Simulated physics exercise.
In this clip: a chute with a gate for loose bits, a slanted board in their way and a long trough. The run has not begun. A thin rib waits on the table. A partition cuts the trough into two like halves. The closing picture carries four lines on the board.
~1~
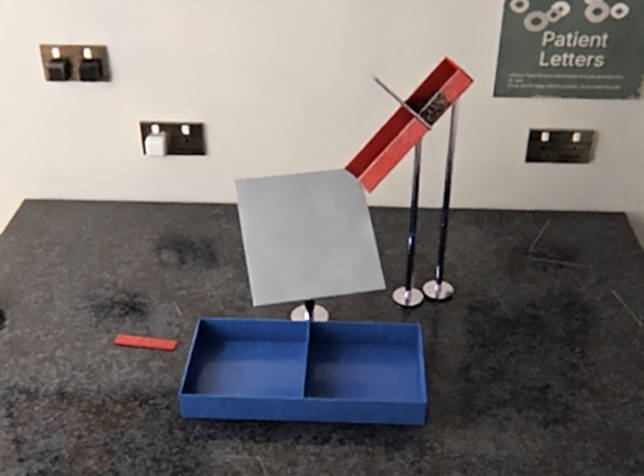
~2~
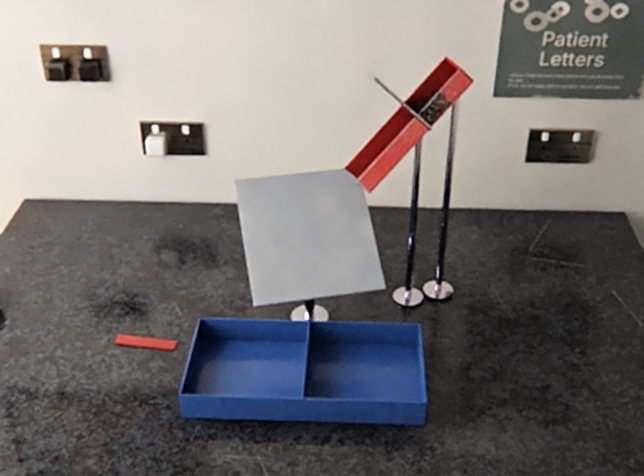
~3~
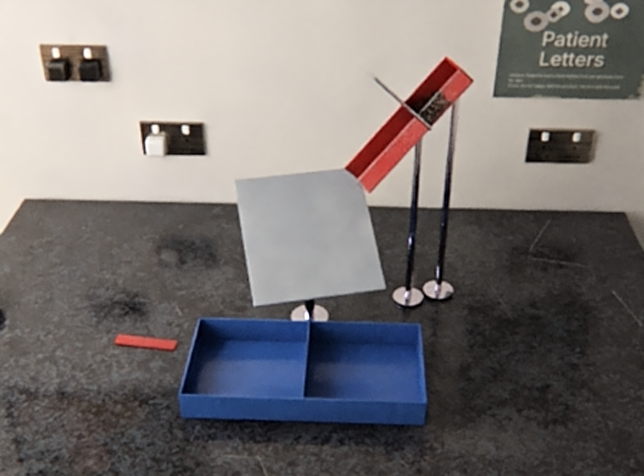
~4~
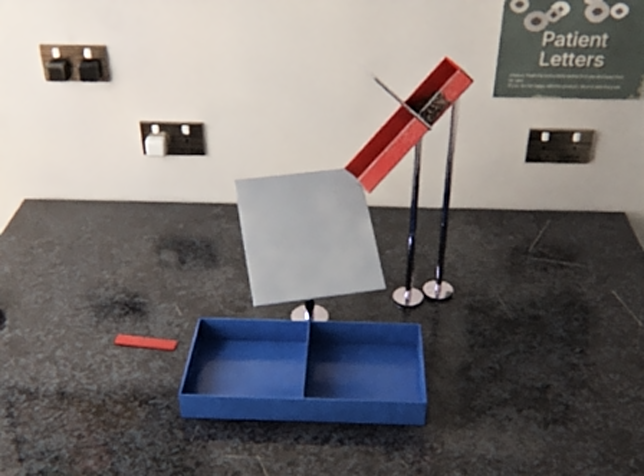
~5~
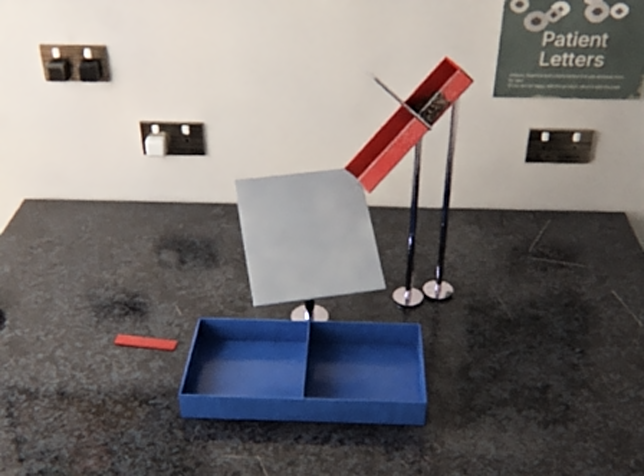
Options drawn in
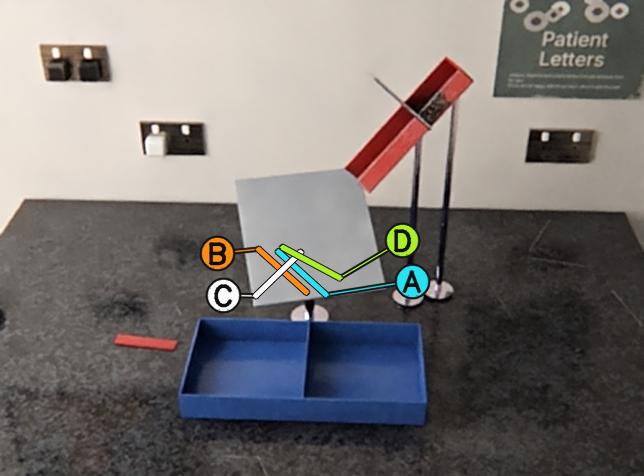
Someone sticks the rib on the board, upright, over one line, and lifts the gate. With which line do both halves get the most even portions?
Best: C.
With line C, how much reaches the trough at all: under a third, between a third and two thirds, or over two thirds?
Over two thirds.
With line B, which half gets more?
More lands on the right.
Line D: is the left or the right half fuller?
The right half.
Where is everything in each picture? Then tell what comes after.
In the first frame, load behind the gate near (429, 106), allspice berries; lip of the chute near (363, 186), sloping fairly steeply.
In the second frame, middle of the board near (309, 233), tilted fairly steeply; middle of its low edge near (321, 297); of its high edge near (297, 173).
In the third frame, front corners of the trough near (179, 395) and (426, 402); front end of its middle wall near (302, 398).
In the fourth frame, middle of the load near (429, 106); lip near (363, 186).
In the fifth frame, middle of the load near (429, 106); lip near (363, 186).
On the marked copy, line A from (278, 251) to (326, 294); line B from (258, 249) to (306, 292); line C from (300, 252) to (255, 295); line D from (282, 247) to (339, 277).
With A, of what is caught, only a few in the left half, all but a few in the right.
With B, of what is caught, a small share in the left half, all but a few in the right.
With C, of what is caught, close to half in the left half, close to half in the right.
With D, of what is caught, a small share in the left half, all but a few in the right.
